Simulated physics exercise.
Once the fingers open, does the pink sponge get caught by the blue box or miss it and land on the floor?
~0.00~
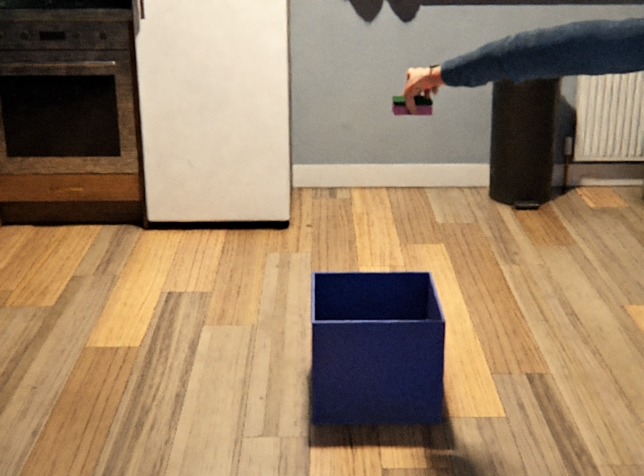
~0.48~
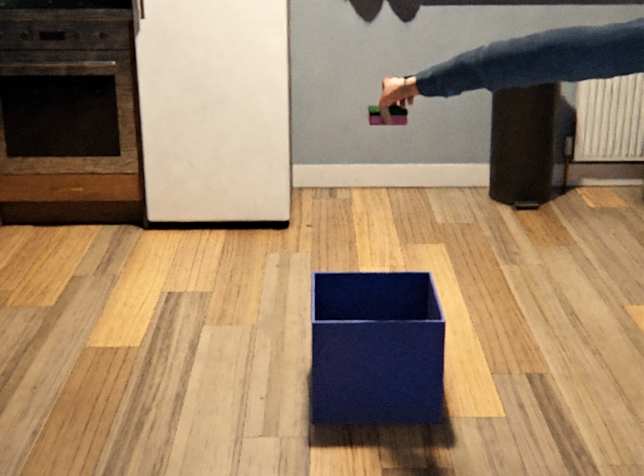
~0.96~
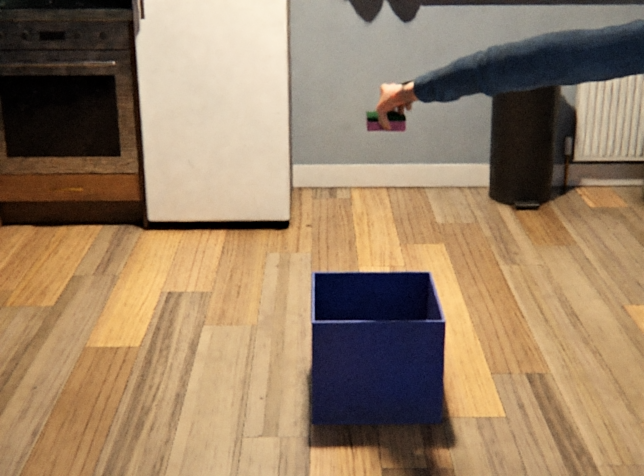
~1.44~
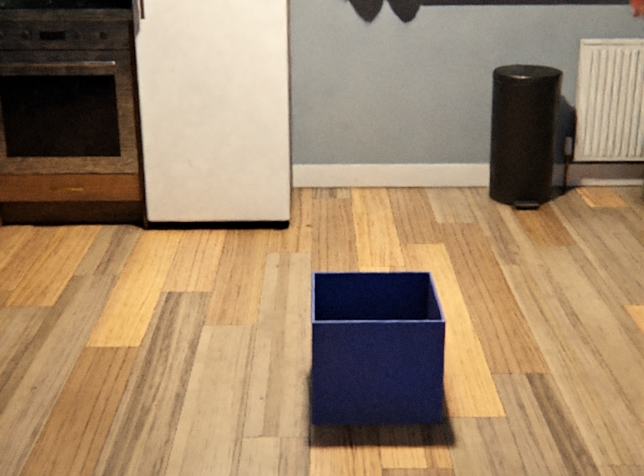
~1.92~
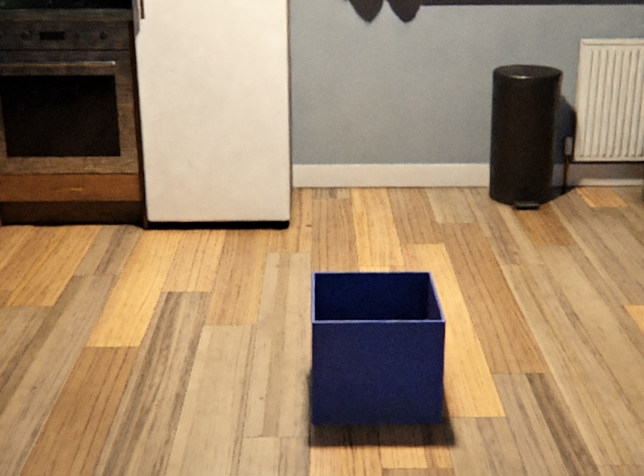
The pink sponge is caught by the blue box. It is out of sight at the end, and none of it lies on the floor around the box.
